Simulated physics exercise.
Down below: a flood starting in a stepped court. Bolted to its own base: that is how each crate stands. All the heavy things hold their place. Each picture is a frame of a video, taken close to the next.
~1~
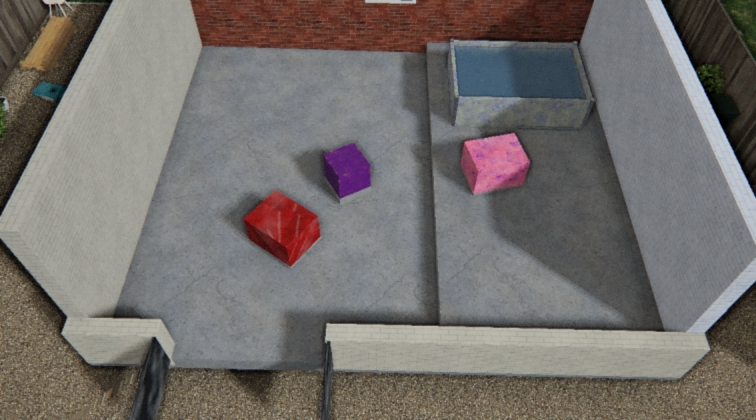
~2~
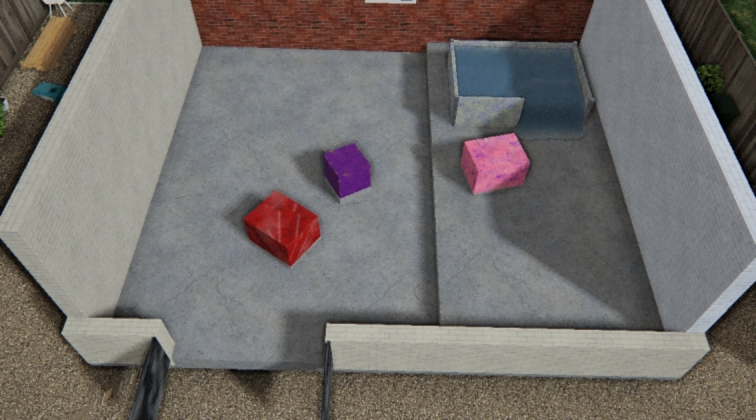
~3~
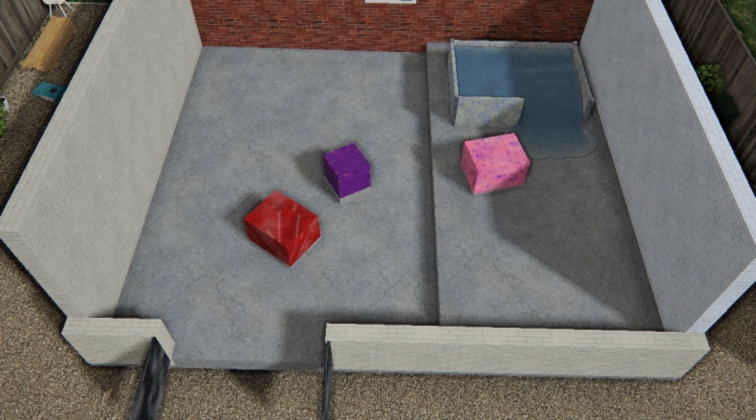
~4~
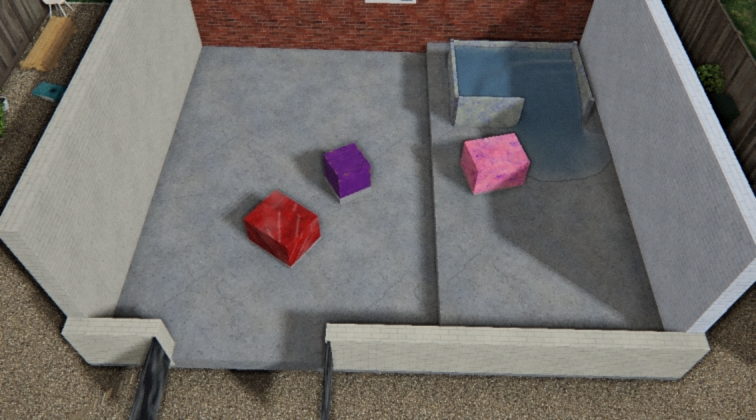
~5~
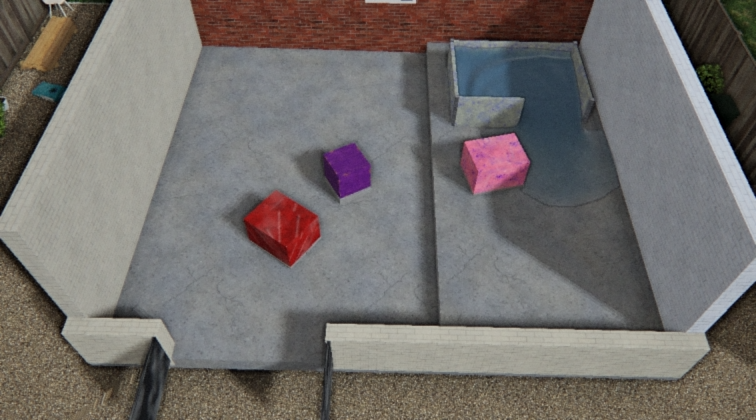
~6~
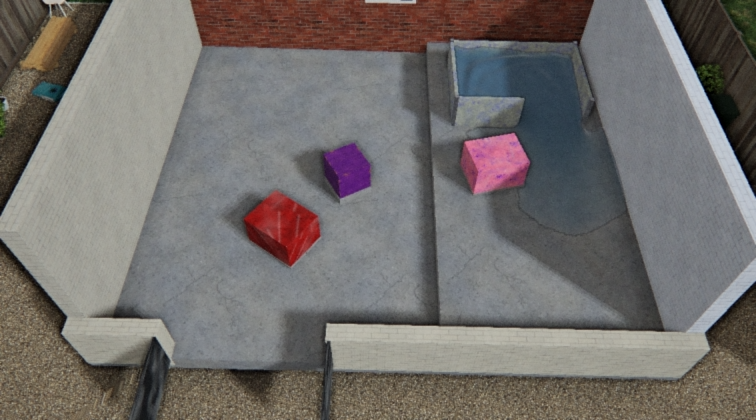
A walled concrete court with a low step running through it and a red brick wall at the back is seen from high above by a still camera. A red crate and a purple crate sit on the left part, while a pink crate stands on the right below a grey tank of blue water. The tank's front opens at its right side, and water pours out, spreading forward across the floor past the pink crate's right side, while the crates stay still.
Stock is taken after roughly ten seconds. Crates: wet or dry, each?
Purple crate dry, red crate wet, pink crate wet.
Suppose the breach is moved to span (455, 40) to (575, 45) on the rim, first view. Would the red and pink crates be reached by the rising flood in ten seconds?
First, the red is flooded; second, the pink is not reached.
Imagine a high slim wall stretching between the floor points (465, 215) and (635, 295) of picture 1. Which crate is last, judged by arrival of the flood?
The crate marked red.
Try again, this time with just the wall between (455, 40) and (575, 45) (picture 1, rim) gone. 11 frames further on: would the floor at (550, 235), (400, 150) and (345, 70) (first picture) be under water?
Taking the points one after the other, they come out not soaked, not soaked and inundated.
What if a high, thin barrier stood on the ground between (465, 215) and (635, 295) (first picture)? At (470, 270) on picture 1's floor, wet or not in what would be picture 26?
I'd call it watered.
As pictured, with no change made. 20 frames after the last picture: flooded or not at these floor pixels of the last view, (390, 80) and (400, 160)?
First spot bare, second spot bare.
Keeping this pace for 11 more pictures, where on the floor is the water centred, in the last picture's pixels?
I'd place it roughly at (546, 162).
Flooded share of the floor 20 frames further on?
It comes to roughly 30 in a hundred.
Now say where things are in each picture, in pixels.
The first frame shows the tank at (518, 73) is whole and still.
In the second frame, water pours out at (551, 117) and has run to (516, 132).
In the third frame, water pours out at (550, 119) and has run to a hidden place.
In the fourth frame, the front is at (538, 176), out from the gap at (550, 119).
In the fifth frame, water pours out at (550, 119) and has run to (546, 201).
In the sixth frame, the front is at (574, 231), out from the gap at (550, 119).
A moment on, water covers 20 % of the floor; the purple crate not reached, the red crate not reached, the pink crate water round its plinth.
Next, water covers 20 % of the floor; the purple crate not reached, the red crate not reached, the pink crate water round its plinth.
Then, water covers 30 % of the floor; the purple crate water round its plinth, the red crate not reached, the pink crate water round its plinth.
Later, water covers 55 % of the floor; the purple crate water round its plinth, the red crate water round its plinth, the pink crate water round its plinth.
In the end, water covers 85 % of the floor; the purple crate stayed above the water, the red crate was topped, the pink crate was topped.
